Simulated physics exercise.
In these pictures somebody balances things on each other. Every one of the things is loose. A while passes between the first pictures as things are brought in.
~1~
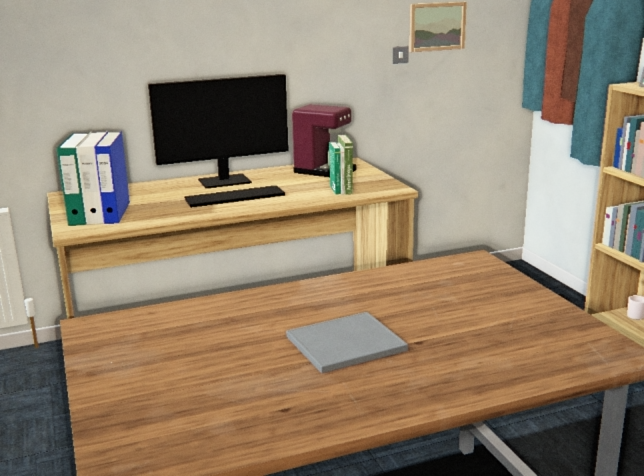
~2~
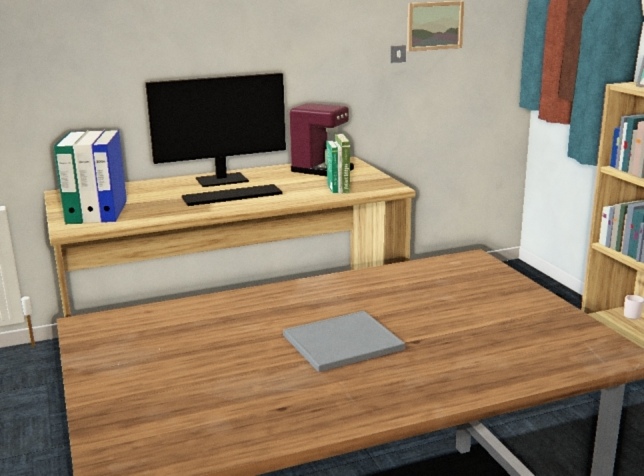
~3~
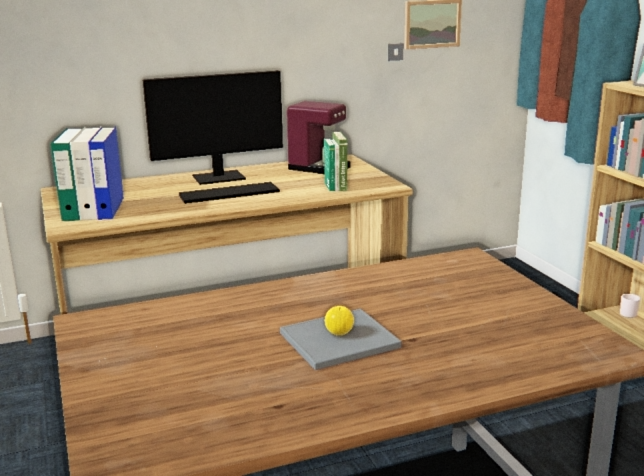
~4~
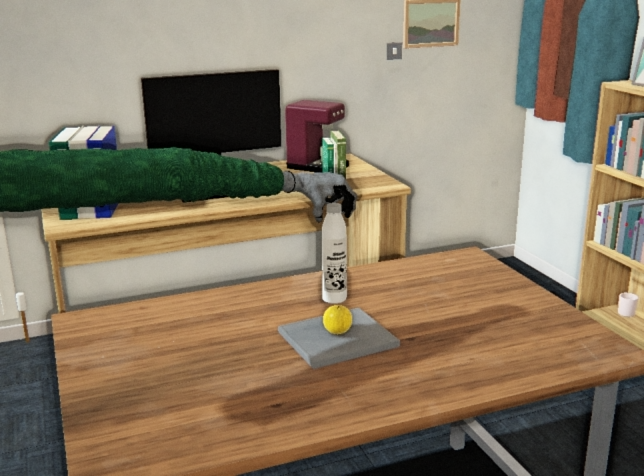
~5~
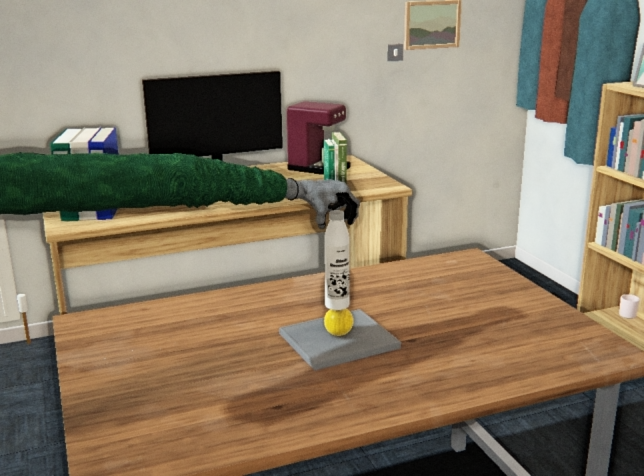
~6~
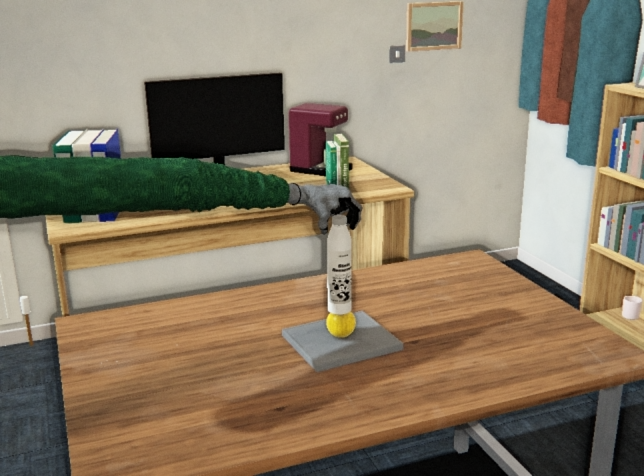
An arm in a fuzzy green sleeve with a grey hand reaches in from the left over a brown wooden table, seen from slightly above in an office-like room. A grey tray lies on the table, with a black monitor, binders and a dark red machine on a desk behind. A yellow ball appears on the tray, then the hand lowers a white bottle onto it while the camera drifts very slightly.
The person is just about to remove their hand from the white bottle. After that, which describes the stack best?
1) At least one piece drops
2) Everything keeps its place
The answer is 1.
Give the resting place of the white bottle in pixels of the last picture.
End spot: Near (276, 354).
Then, 0.60 s past the last view, white bottle rocked 38° from its first pose near (311, 277).
Then, 0.70 s past the last view, white bottle now fallen.
Then, 0.90 s past the last view, things are still on the move.
Then, 1.80 s past the last view, nothing new.
Finally, fallen, white bottle; the other 2 still in place. Final places as the last picture's camera would see them, white bottle near (276, 354). The pile gives way.
